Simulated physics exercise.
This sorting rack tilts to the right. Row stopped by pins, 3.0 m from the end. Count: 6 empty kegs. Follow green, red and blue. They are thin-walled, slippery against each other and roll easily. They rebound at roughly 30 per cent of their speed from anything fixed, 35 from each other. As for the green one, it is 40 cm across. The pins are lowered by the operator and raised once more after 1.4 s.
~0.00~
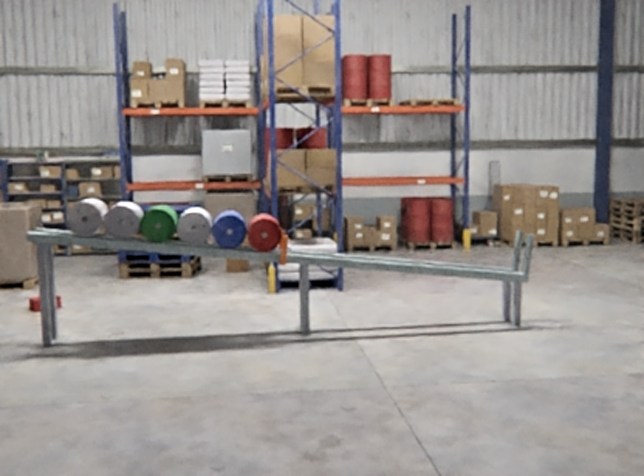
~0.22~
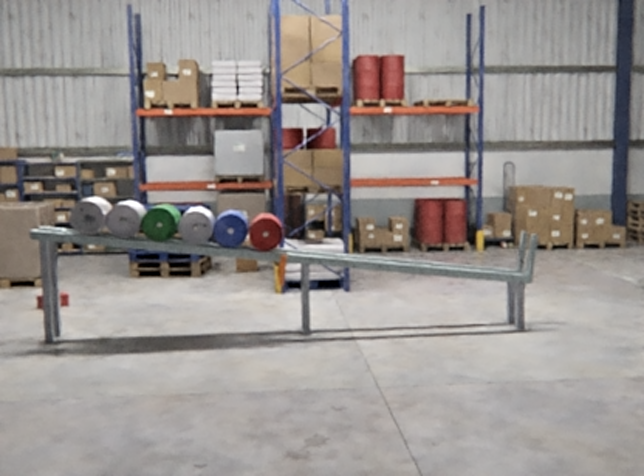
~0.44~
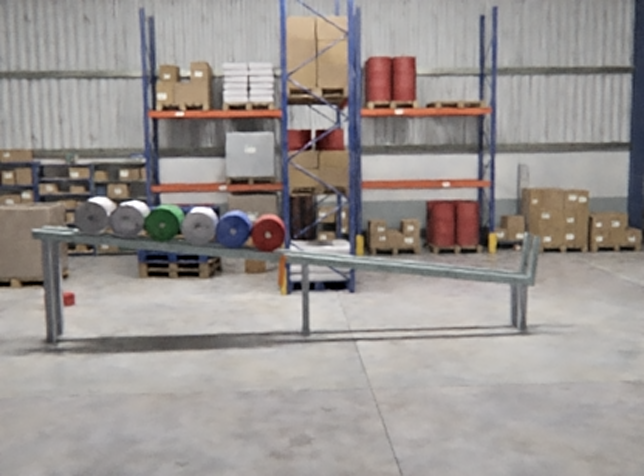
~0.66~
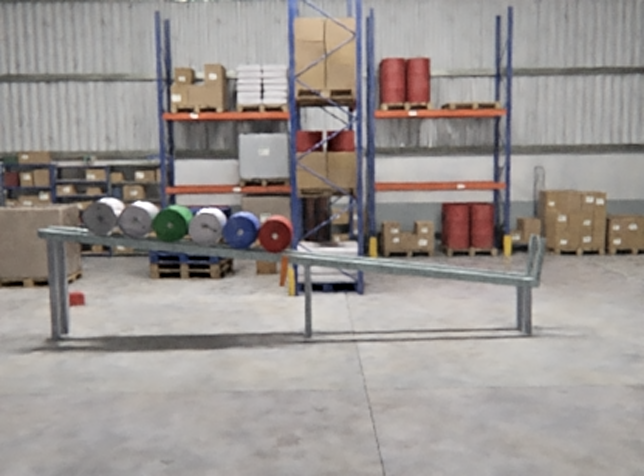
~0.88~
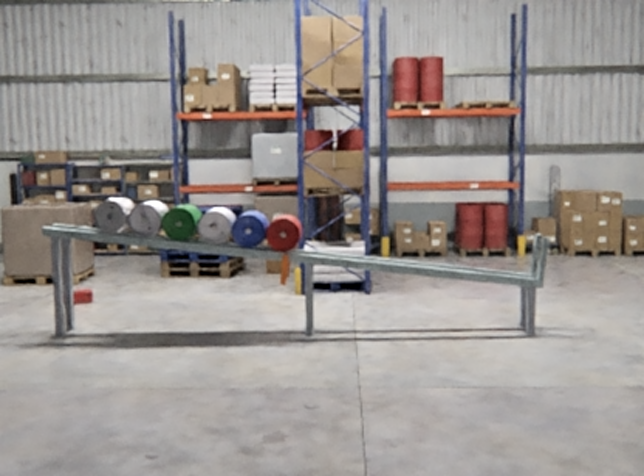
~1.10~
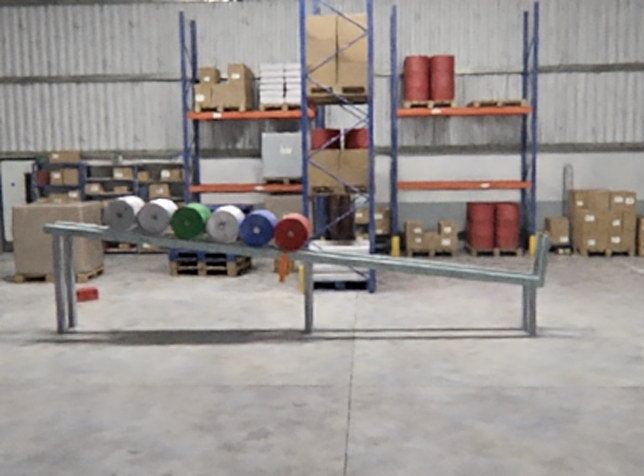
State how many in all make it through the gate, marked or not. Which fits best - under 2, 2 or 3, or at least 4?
I would say 2 or 3.
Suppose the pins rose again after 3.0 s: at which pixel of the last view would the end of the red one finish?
I'd put it somewhere near (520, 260).
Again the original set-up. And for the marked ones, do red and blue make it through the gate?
Result: Red breaks loose; blue breaks loose.
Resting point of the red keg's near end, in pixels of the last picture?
In the last view it sits close to (524, 259).
After 1.4 s, green is on the rails, 95 cm above the pins, rolling right; red is on the rails, 25 cm below the pins, rolling right; blue is on the rails, 15 cm above the pins, rolling right; 1 below the pins.
After 1.6 s, green is on the rails, 85 cm above the pins, rolling right; red is on the rails, 40 cm below the pins, rolling right; blue is in the air, 5 cm above the pins, rolling right; 1 below the pins.
After 1.9 s, green is on the rails, 65 cm above the pins, rolling left; red is on the rails, 65 cm below the pins, rolling right; blue is in the air, 10 cm below the pins, rolling right; 2 below the pins.
At rest (3.7 s), green is on the rails, 65 cm above the pins; red is on the rails, 270 cm below the pins; blue is on the rails, 230 cm below the pins; 2 below the pins.
